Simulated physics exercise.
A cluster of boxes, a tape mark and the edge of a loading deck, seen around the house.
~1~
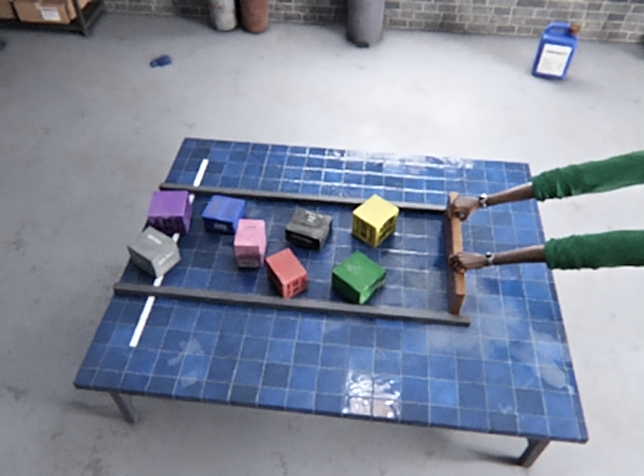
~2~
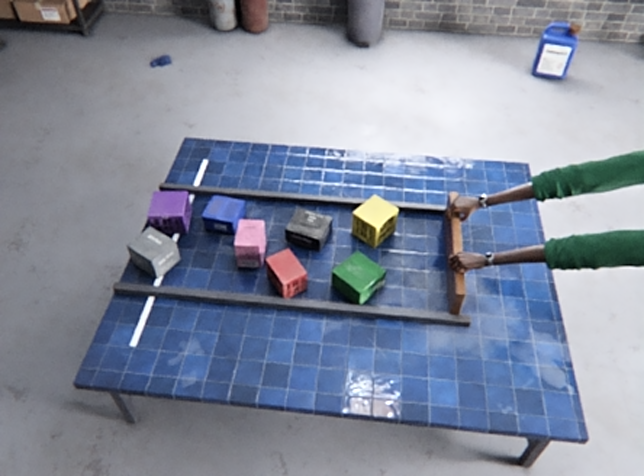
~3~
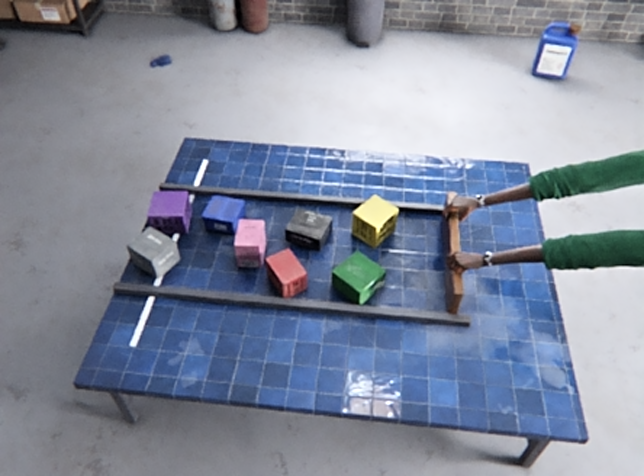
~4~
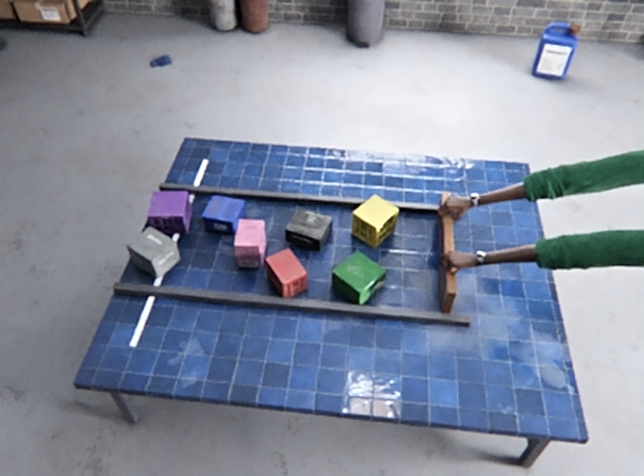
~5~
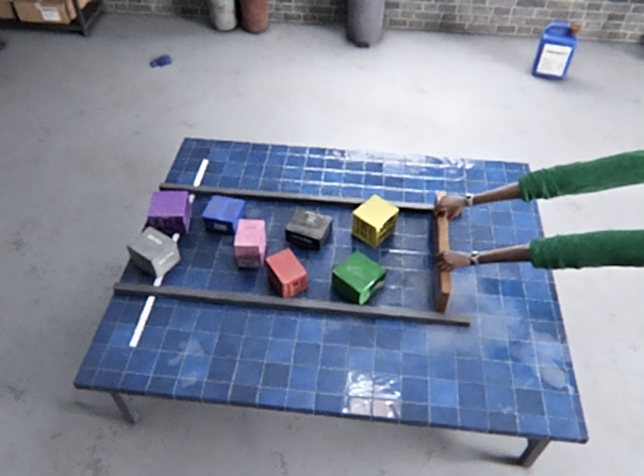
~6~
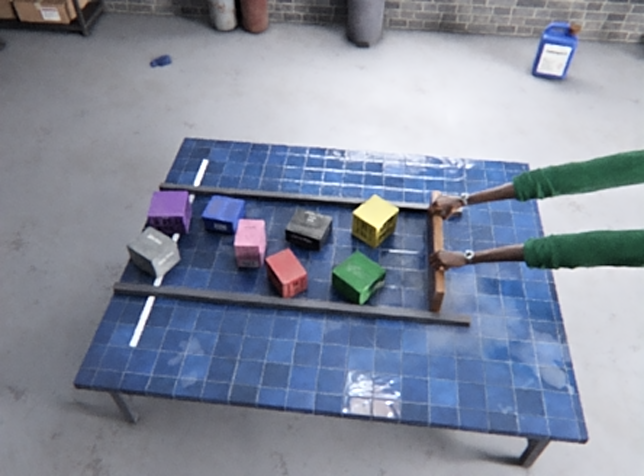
A wooden plank, held by two hands, slides slightly left toward still, colourful boxes on a blue table.
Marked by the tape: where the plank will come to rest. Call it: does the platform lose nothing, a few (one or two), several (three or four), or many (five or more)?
It loses many, five or more.
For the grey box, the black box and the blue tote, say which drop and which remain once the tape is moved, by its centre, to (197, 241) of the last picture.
The grey box is gone, the black box stays put, the blue tote is gone.
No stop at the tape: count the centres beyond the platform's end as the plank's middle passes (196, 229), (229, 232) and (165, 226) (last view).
Middles past end - pos 1: 4, pos 2: 1, pos 3: 6.
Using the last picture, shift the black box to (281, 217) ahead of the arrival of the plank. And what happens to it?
In that case it ends up off.
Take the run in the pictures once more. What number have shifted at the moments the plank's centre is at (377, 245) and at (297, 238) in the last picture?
One spot: 2. Other spot: 6.
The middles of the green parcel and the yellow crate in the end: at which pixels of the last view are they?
The one named first is at (141, 265), the next at (165, 209).
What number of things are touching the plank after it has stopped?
That number would be 2.
A little later, none off yet; purple crate at rest near (170, 213); grey box at rest near (154, 253); blue tote at rest near (225, 215).
When it is over, the number that fall off is five or more; down, black box, red crate, pink box, blue tote, grey box and purple crate.
